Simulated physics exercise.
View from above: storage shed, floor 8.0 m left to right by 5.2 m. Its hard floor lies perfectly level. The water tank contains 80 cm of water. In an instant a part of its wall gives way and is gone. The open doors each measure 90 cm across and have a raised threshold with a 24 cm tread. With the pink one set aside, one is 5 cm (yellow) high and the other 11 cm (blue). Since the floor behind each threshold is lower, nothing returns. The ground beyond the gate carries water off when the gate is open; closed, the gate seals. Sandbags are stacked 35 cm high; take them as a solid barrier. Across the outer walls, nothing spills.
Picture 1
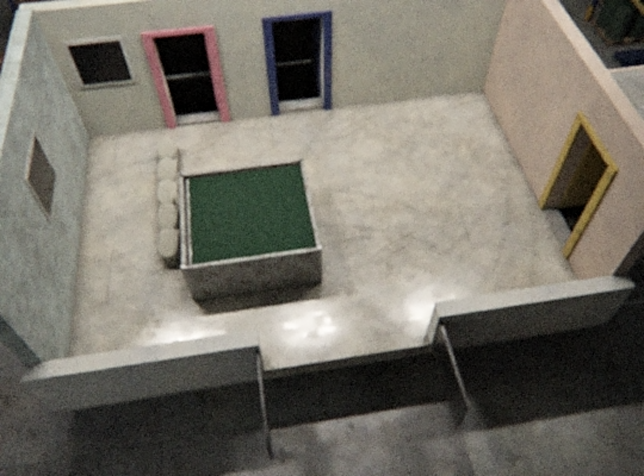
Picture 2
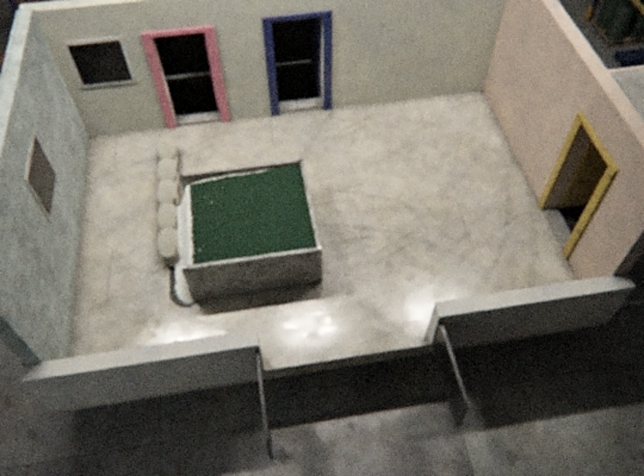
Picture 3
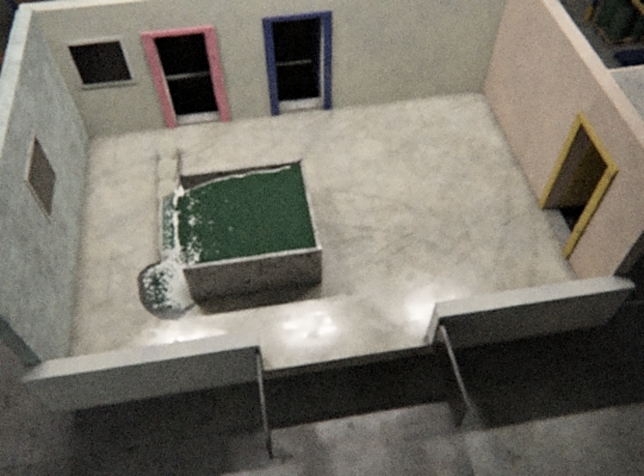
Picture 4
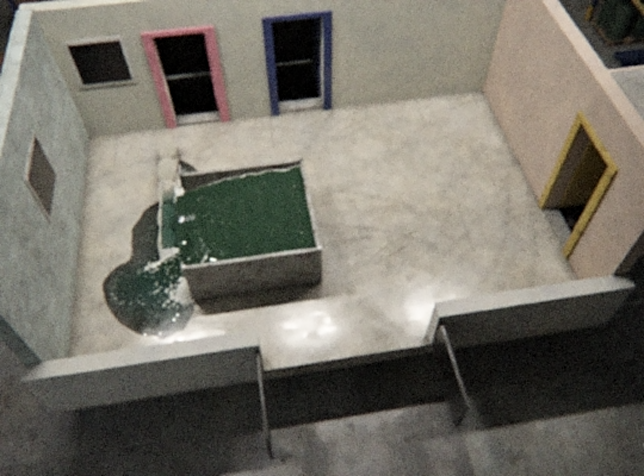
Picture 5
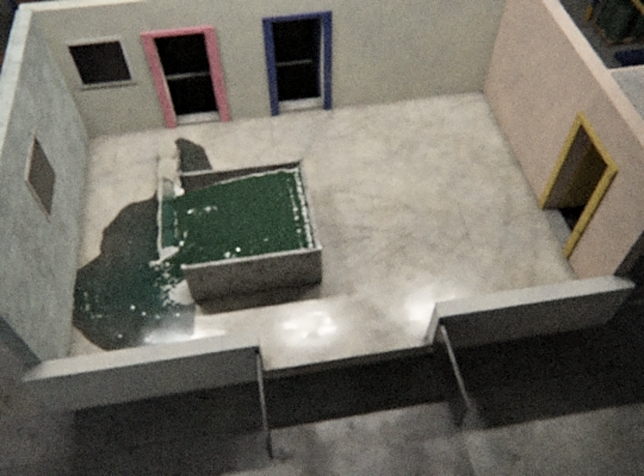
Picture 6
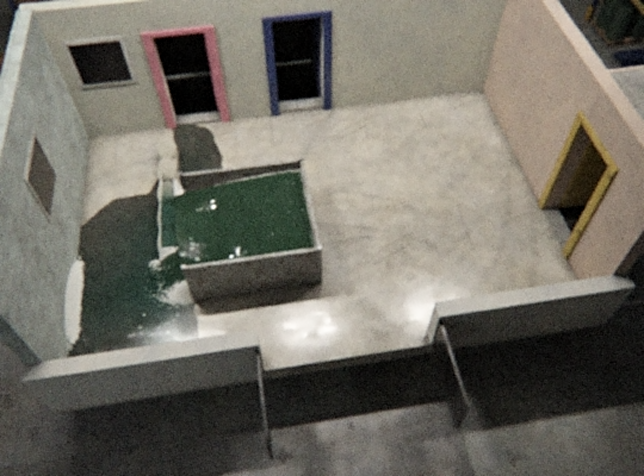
Tank of green-looking water losing its left wall and pouring out, spreading widely across the pale floor along the left side.
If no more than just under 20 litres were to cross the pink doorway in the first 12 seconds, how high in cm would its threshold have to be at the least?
It would need to be about 10 cm high.
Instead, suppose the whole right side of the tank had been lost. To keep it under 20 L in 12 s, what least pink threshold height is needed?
I'd say close to 9.0 cm.
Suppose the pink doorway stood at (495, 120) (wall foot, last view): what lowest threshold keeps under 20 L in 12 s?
You'd want it roughly 7.0 cm high.
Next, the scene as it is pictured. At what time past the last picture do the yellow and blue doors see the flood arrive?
Yellow door 4.0 seconds; blue door 1.1 seconds.
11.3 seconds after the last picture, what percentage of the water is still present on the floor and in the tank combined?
Close to 90 in a hundred.
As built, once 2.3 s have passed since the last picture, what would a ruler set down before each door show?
In cm: Pink 10, yellow 0, blue 3.
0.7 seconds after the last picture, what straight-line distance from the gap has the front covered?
Distance from gap: Approx. 3.2 m.
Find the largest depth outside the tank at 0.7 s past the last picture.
Around 56 centimetres.
Then, 0.7 s after the last picture water covers 25 % of the floor, deepest (56 cm) near (67, 386); 9 cm at the pink door, 7 litres in over its 6 cm threshold.
Then, 2.3 s after the last picture water covers 40 % of the floor, deepest (30 cm) near (67, 386); 10 cm at the pink door, 47 litres in over its 6 cm threshold.
Then, 11.3 s after the last picture water covers 95 % of the floor, deepest (12 cm) near (67, 386); 6 cm at the pink door, 86 litres in over its 6 cm threshold.
At the pink door as built, the water peaked near 12 cm, 2.5 s after the last picture.
Run again over the same 12 s with other heights there, 42 litres in over 8.5 cm, 8 litres over 12 cm. The limit of 20 litres is kept from about 10 cm up.
